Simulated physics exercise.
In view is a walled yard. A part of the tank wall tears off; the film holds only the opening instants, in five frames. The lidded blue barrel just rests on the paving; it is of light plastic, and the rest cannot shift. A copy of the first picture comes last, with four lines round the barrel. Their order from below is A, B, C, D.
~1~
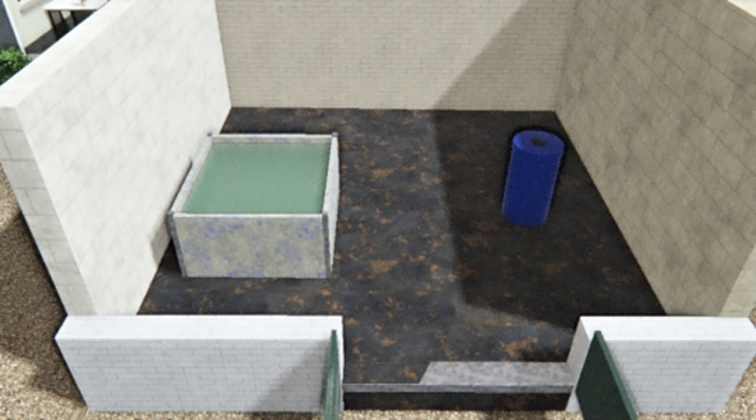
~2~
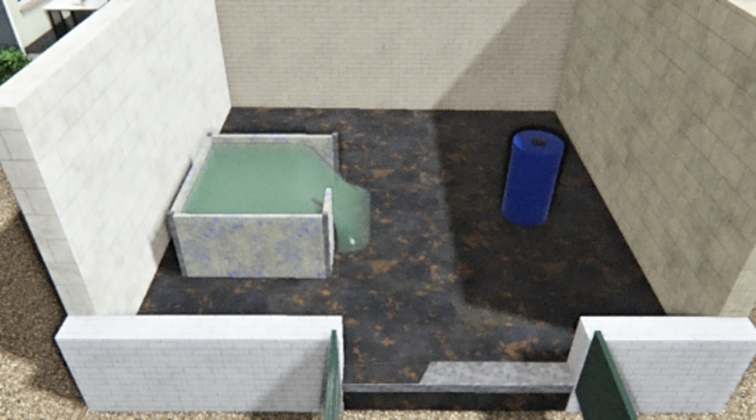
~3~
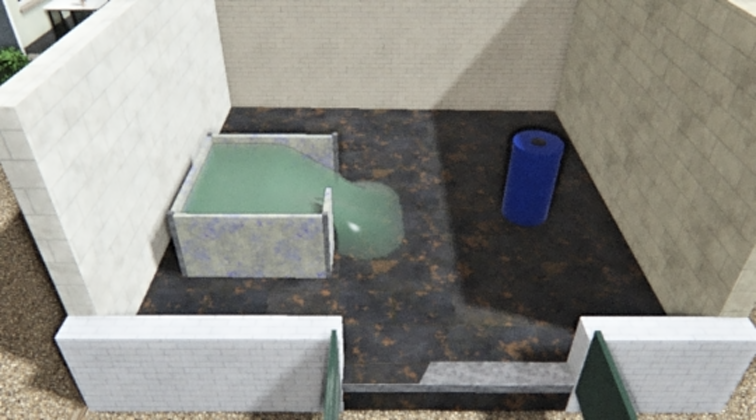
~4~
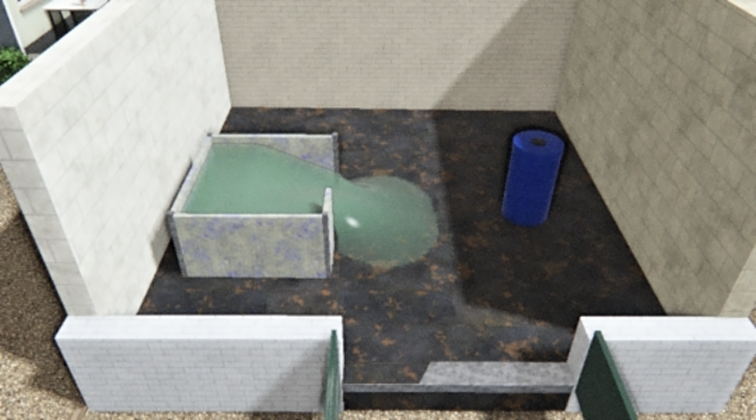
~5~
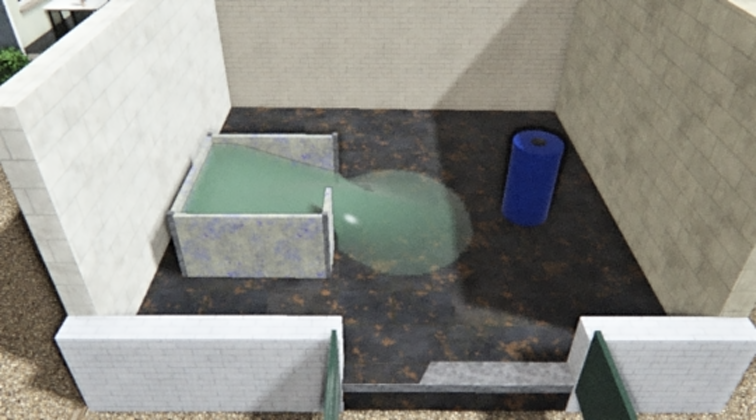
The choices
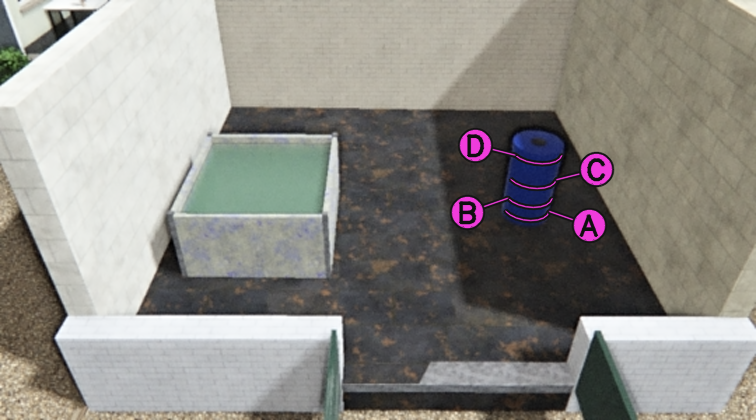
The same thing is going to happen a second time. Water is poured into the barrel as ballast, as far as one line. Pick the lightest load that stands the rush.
C.
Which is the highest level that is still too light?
That is level B.
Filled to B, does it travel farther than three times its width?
No, it does not.
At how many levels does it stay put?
Two of the four.
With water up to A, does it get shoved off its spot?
Yes, it does.
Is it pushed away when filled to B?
Yes.
On the marked copy, A at (530, 220); B at (533, 207); C at (537, 188); D at (542, 163); from the bottom up A, B, C, D.
If A is chosen, it is pushed about 3 times its own width away.
If B is chosen, it is pushed about its own width away.
If C is chosen, it does not move.
If D is chosen, it does not move.
